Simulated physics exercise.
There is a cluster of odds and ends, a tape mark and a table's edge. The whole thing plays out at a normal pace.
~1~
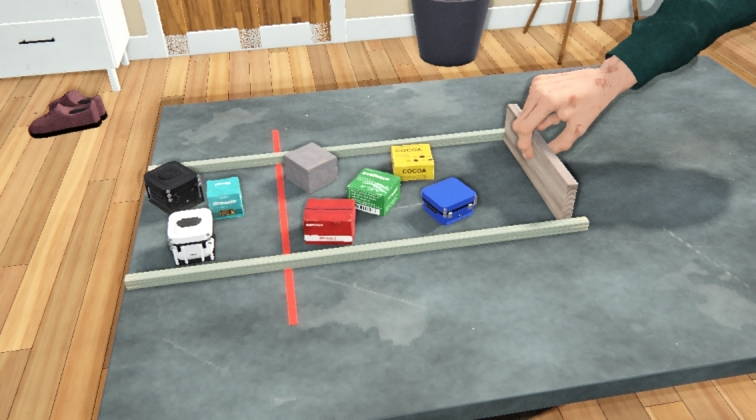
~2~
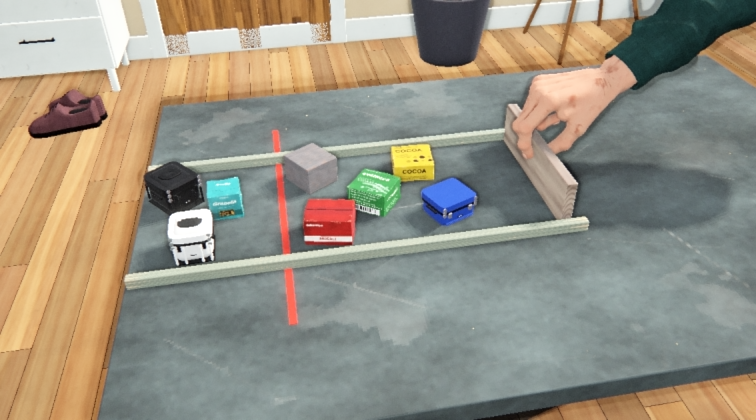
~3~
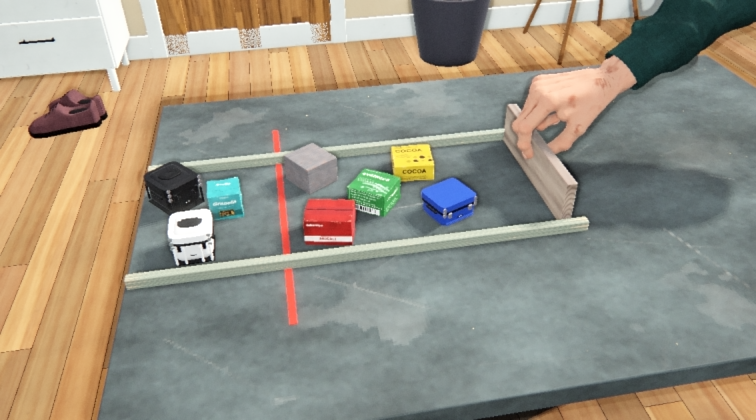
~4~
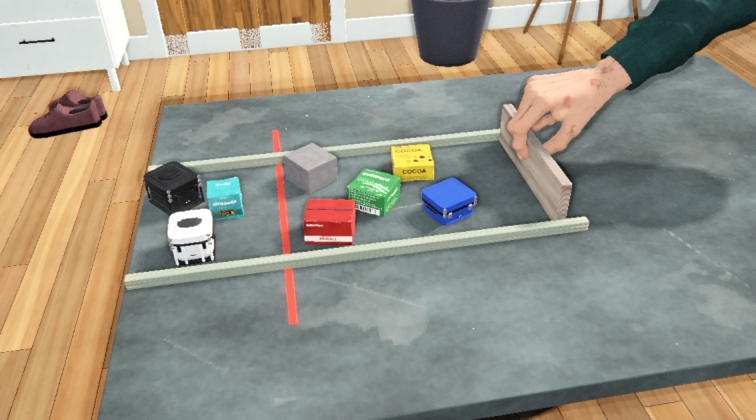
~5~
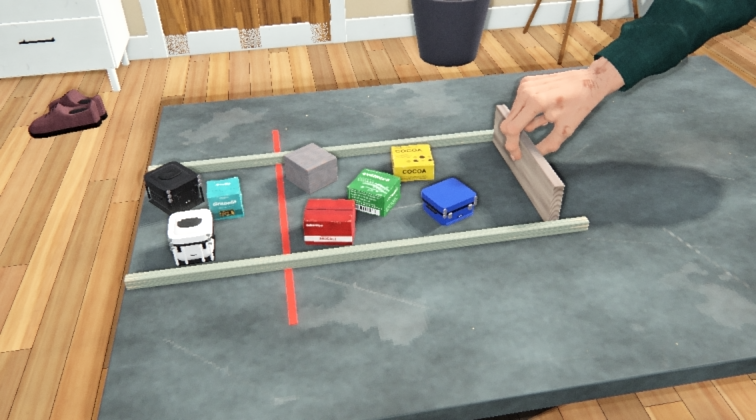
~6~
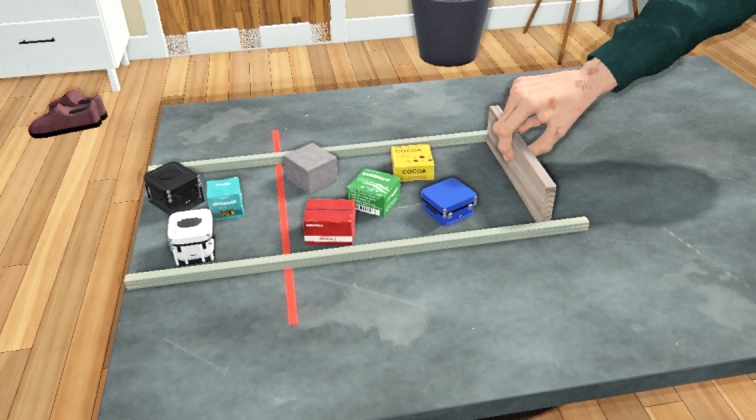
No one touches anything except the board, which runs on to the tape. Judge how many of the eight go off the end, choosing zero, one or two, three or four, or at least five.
Zero go off.
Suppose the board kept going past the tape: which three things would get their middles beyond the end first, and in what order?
The order goes the white case, the black case, and then the turquoise box.
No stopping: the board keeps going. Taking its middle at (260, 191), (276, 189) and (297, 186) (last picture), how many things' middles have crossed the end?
That makes 0, 0, 0.
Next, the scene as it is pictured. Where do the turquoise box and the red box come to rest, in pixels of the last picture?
The first sits around (186, 213), while the other sits around (216, 240).
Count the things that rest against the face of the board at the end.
That makes 2.
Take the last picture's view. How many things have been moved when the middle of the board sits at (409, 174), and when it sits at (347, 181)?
First 3 and then 5.
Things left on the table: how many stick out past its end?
Tally: 0.
A little later, none off yet; black case at rest near (173, 188); white case at rest near (193, 237); turquoise box at rest near (225, 199).
When it is over, the number that fall off is zero.
